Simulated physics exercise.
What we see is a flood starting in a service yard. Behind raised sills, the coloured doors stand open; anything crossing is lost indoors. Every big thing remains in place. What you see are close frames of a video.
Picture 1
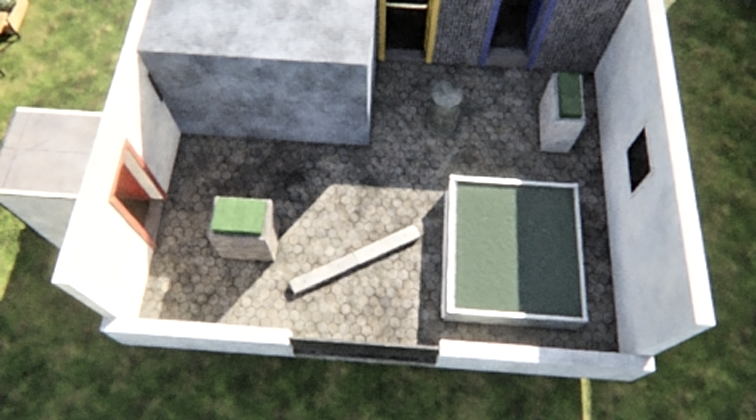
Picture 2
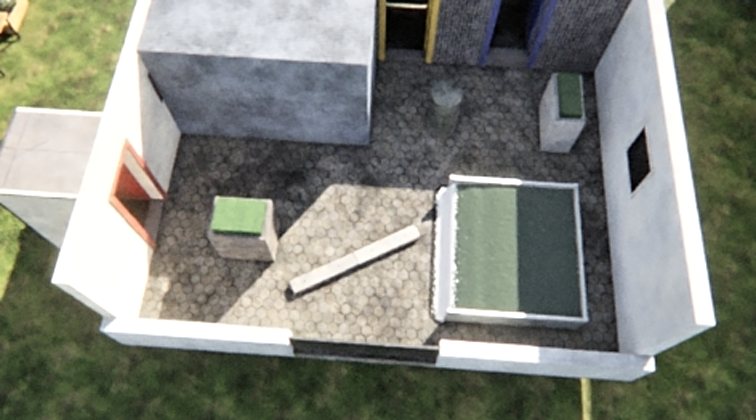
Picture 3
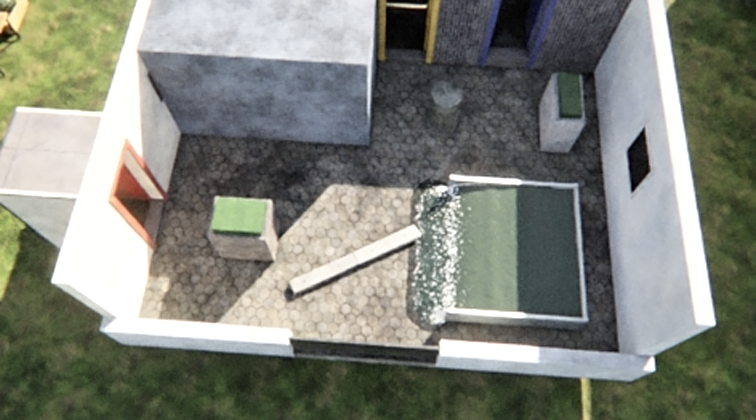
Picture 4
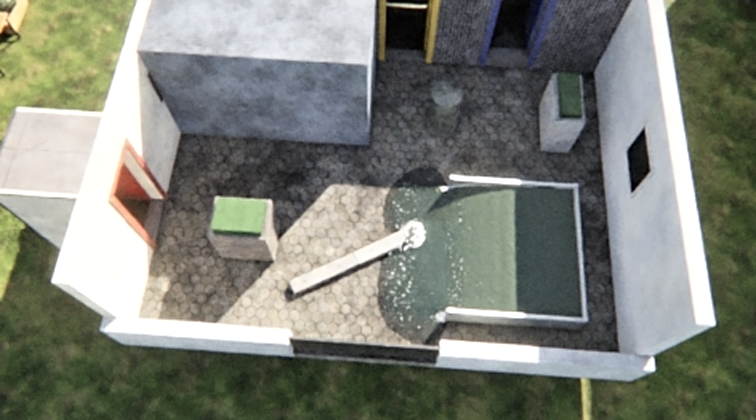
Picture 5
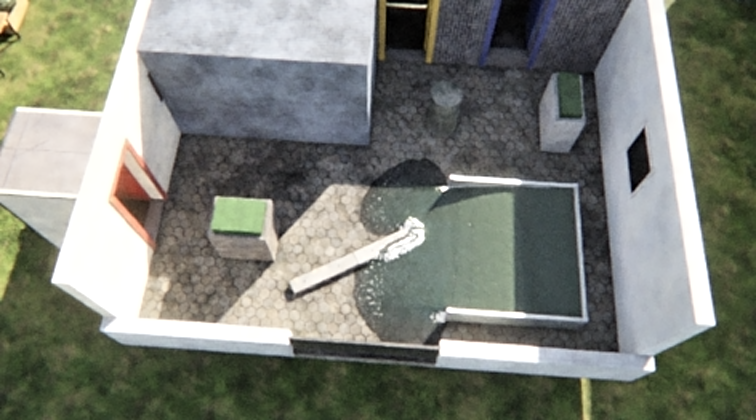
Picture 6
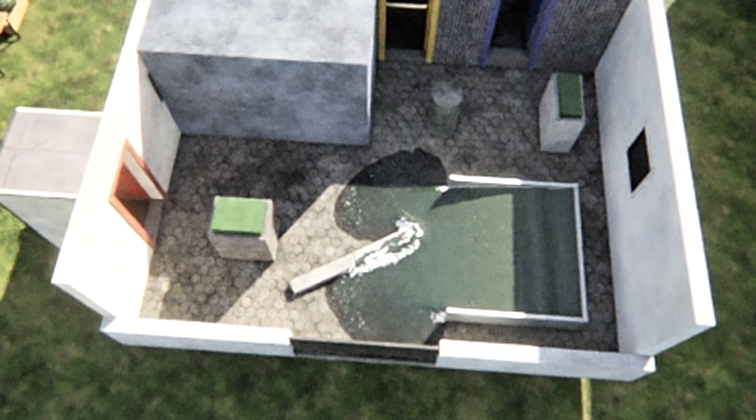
Water breaks out of the left side of a white-rimmed, dark green tank in a walled service yard, seen from high above by a still camera. A pale beam lies slanted on the grey paving between the tank and a green-topped block, with a grey box-like structure behind and yellow and blue doorways at the back. The water spreads leftward in a foaming, then rounded sheet, churning white along the beam.
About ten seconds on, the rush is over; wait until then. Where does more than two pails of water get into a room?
One by one: Blue door: Two pails at most; red door: Over two pails; yellow door: Two pails at most.
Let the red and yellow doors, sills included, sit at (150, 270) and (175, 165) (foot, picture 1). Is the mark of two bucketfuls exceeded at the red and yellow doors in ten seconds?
I reckon the red door admits more while the yellow door admits more.
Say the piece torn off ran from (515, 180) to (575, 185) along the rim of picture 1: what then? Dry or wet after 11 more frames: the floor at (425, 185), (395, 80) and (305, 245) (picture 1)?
In turn: Untouched, untouched, untouched.
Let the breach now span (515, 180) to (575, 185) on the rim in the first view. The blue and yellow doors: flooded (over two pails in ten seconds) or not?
I'd expect the blue one to stay beneath the mark and the yellow one to get past the mark.
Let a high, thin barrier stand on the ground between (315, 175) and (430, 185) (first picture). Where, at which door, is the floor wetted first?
It would be the door marked red.
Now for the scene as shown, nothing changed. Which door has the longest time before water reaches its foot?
I'd say the blue-painted one.
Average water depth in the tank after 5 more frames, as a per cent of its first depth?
It comes to some 62 percent.
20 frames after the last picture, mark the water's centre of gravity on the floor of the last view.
The water centres close to (345, 251).
A moment on, water covers 35 % of the floor; the blue door not reached, the red door not reached, the yellow door not reached.
Next, water covers 50 % of the floor; the blue door not reached, the red door not reached, the yellow door not reached.
Then, water covers 60 % of the floor; the blue door not reached, the red door under two buckets in, the yellow door wet at the sill, nothing in.
Later, water covers 70 % of the floor; the blue door wet at the sill, nothing in, the red door over two buckets in, the yellow door wet at the sill, nothing in.
In the end, water covers 90 % of the floor; the blue door wet at the sill, nothing in, the red door over two buckets in, the yellow door wet at the sill, nothing in.
